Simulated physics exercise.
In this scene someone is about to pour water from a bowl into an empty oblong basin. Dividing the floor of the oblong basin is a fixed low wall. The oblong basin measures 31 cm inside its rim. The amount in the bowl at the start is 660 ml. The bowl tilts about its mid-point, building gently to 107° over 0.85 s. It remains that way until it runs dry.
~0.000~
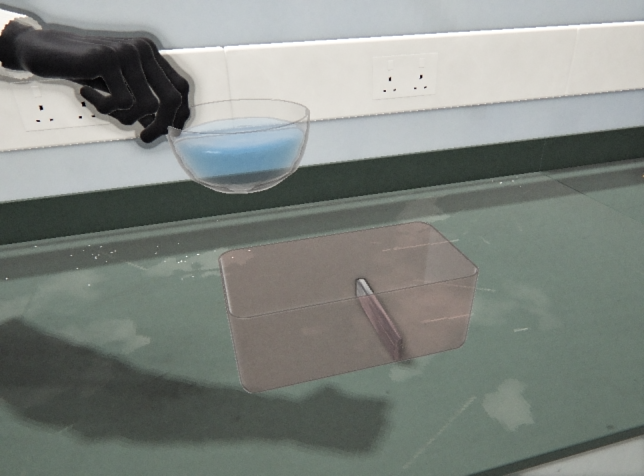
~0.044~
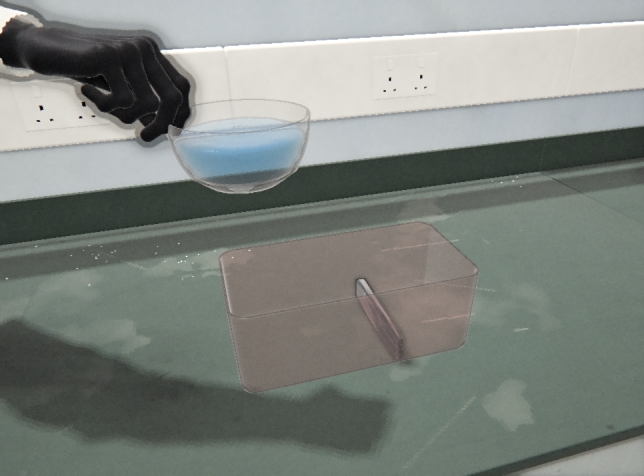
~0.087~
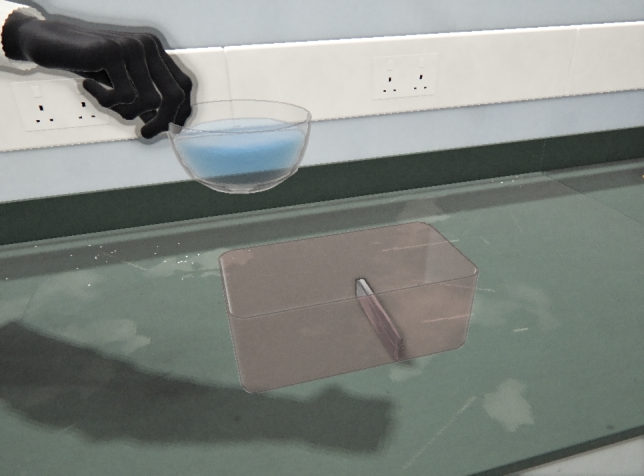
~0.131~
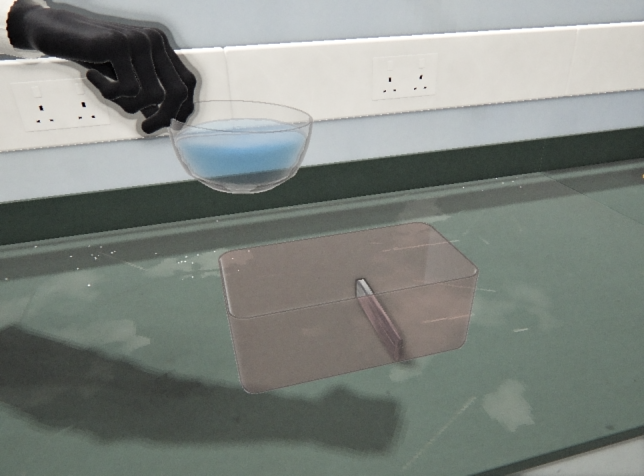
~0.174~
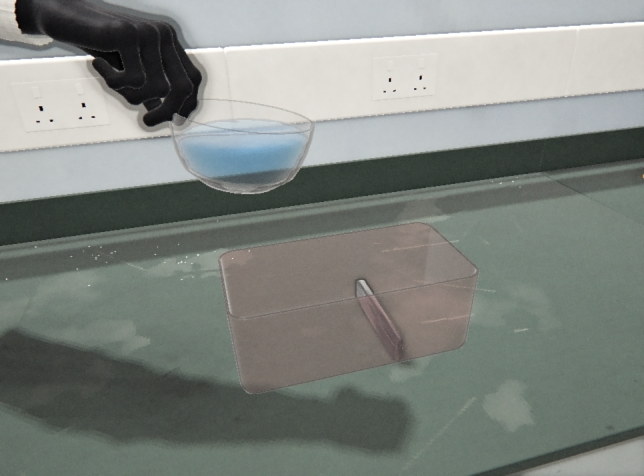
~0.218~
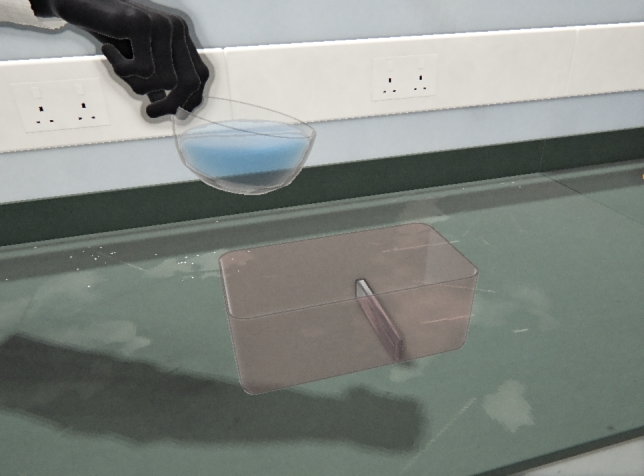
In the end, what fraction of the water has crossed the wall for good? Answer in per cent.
In the end about 18 per cent has crossed for good.
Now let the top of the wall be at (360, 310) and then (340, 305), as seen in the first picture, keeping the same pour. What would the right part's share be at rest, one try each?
It comes to 50 per cent, and then 75 per cent.
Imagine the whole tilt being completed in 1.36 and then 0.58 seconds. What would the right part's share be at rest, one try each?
Result: 30 per cent, then 15 per cent.
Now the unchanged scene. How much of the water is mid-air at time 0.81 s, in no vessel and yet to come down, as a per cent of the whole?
I'd put it at about 10 per cent of the liquid.
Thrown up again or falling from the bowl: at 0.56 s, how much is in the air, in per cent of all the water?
Some 48 per cent, I reckon.
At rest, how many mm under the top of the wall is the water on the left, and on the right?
Measured: Left around 16 mm, right around 26 mm.
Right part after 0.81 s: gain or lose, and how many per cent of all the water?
It ends up higher by roughly 2.
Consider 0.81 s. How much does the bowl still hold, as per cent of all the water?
Some 2 per cent.
After 0.56 s the tilt is 79° and 38 per cent is still to pour, 14 is left of the wall and 0 right of it.
After 0.81 s the tilt is 106° and 2 per cent is still to pour, 73 is left of the wall and 16 right of it.
After 1.07 s the tilt is 107° and 0 per cent is still to pour, 81 is left of the wall and 17 right of it.
After 1.35 s the tilt is 107° and 0 per cent is still to pour, 80 is left of the wall and 18 right of it.
In the end 80 per cent lies left of the wall, 18 right of it and 2 outside.
